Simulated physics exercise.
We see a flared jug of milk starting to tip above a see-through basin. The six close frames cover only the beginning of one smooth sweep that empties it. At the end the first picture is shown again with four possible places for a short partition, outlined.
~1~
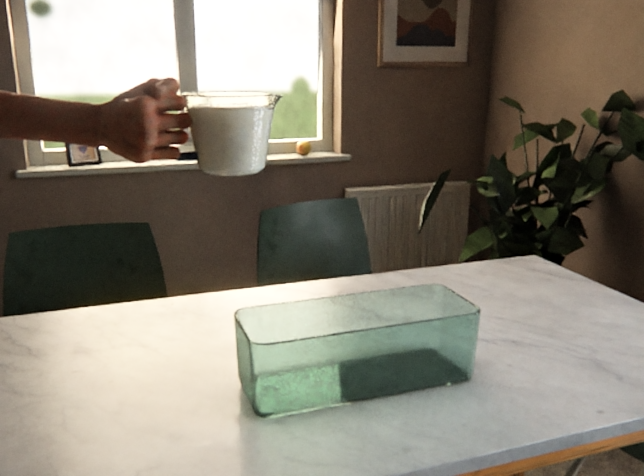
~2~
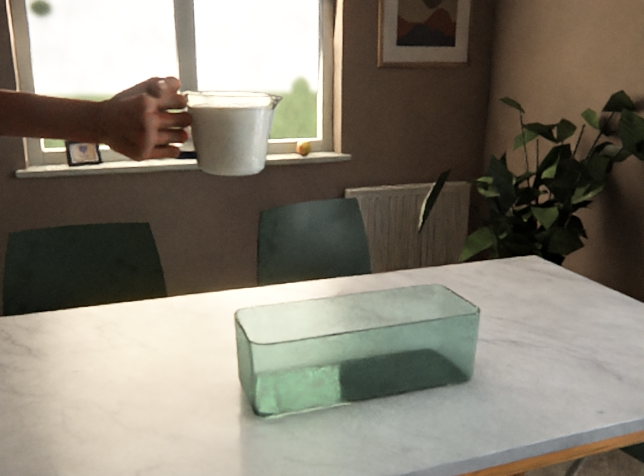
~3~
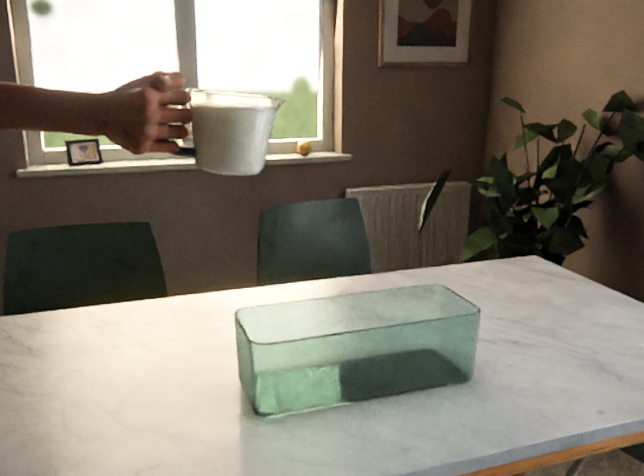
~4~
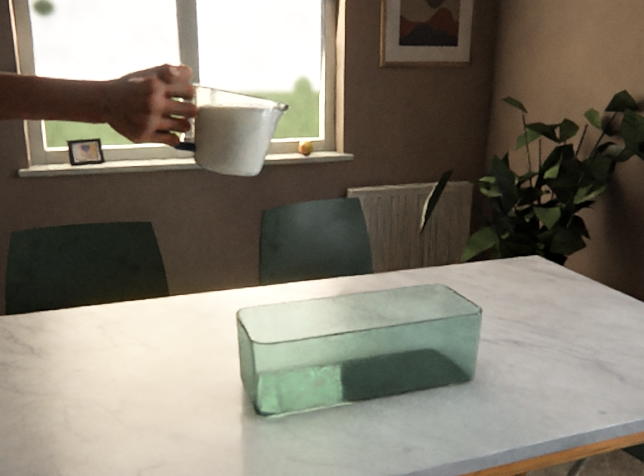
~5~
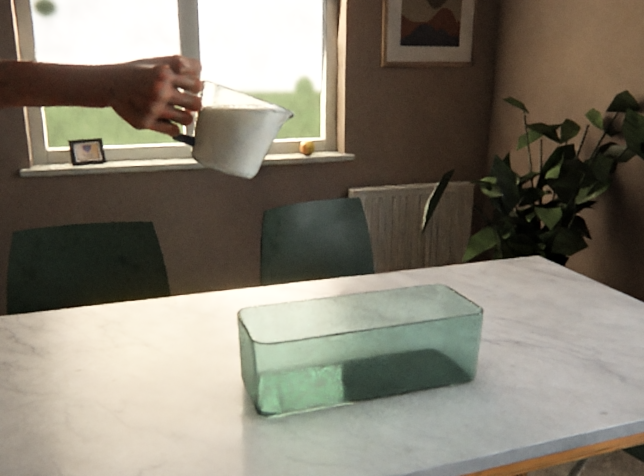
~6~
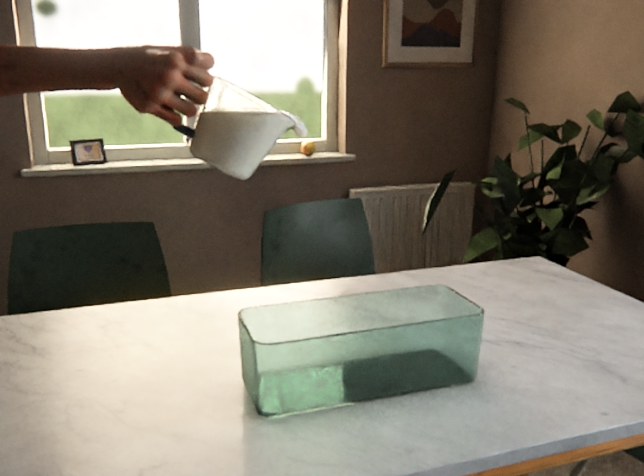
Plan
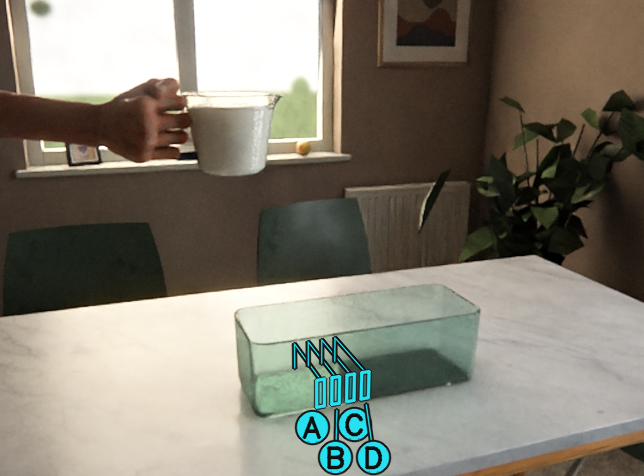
In a dim room with a window, a hand held a jug of milk above a see-through basin on a marble table, then gradually tilted it rightward until milk just came over the lip.
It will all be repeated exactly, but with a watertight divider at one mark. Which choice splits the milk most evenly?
Place D.
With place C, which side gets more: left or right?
The right side.
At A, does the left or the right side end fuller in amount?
The right side.
On the marked copy, A at (321, 412); B at (336, 410); C at (351, 407); D at (366, 404).
If A is chosen, about 6 % ends left of the wall and 90 % right of it; 4 % is lost outside.
If B is chosen, about 7 % ends left of the wall and 89 % right of it; 3 % is lost outside.
If C is chosen, about 20 % ends left of the wall and 77 % right of it; 3 % is lost outside.
If D is chosen, about 49 % ends left of the wall and 48 % right of it; 3 % is lost outside.
